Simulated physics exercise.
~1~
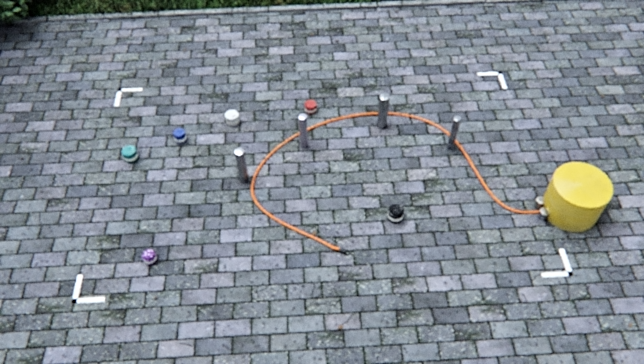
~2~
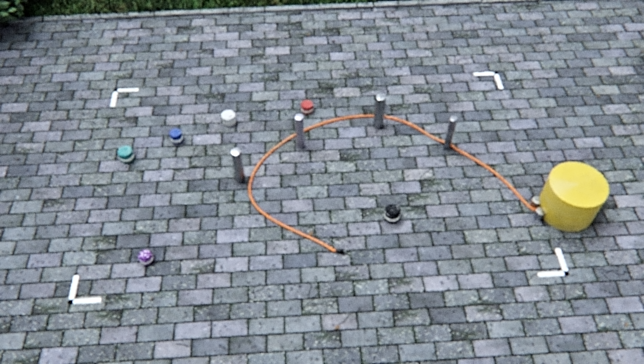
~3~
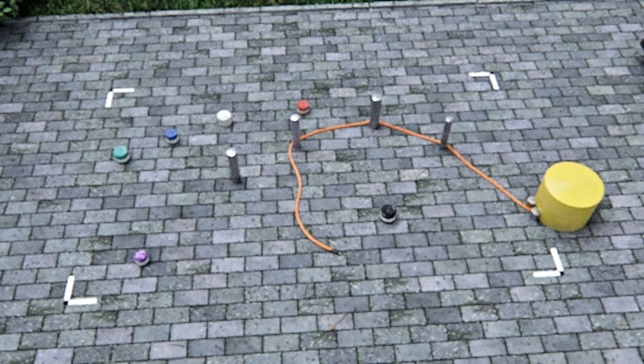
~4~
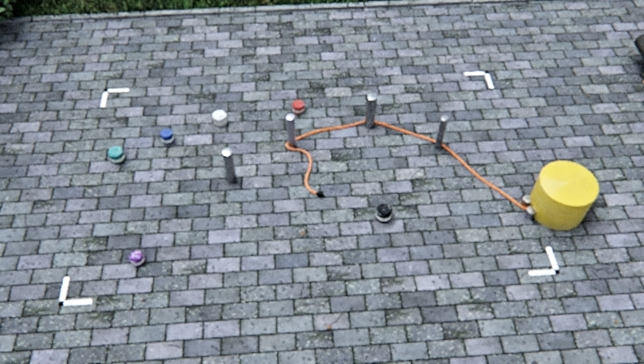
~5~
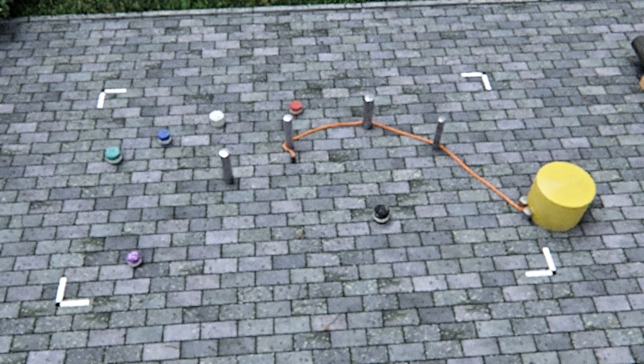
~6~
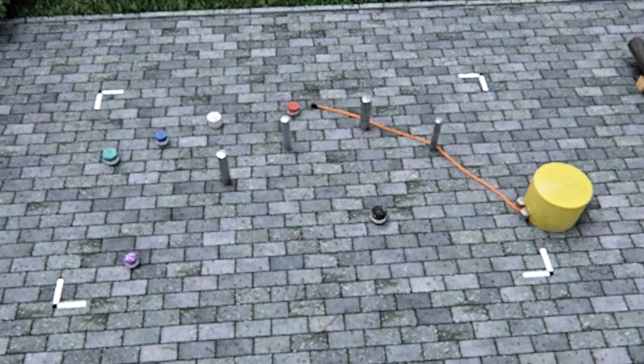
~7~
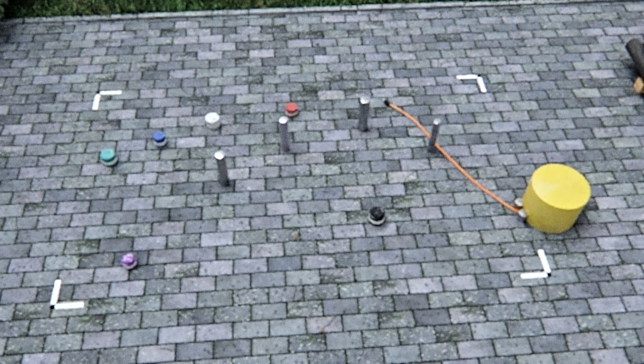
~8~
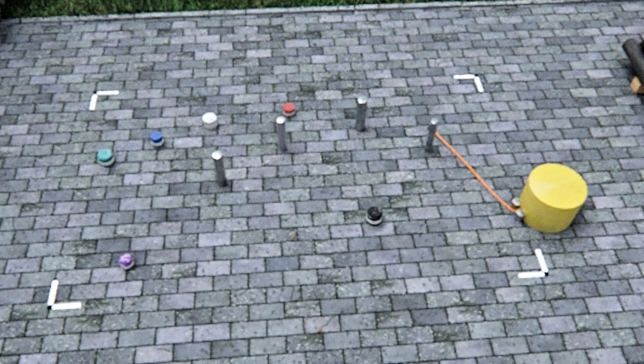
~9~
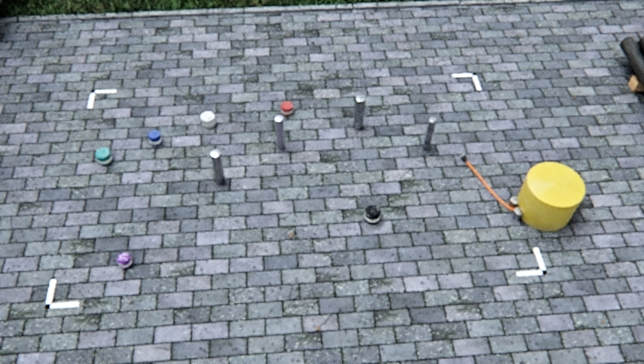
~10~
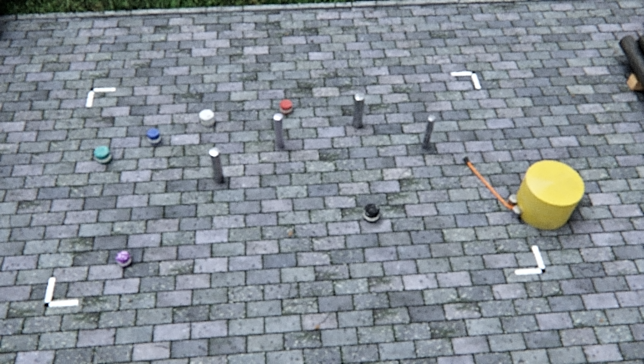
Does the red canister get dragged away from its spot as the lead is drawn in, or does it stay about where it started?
It stays about where it started. The loose end of the lead passes close by, but the red canister hardly stirs.
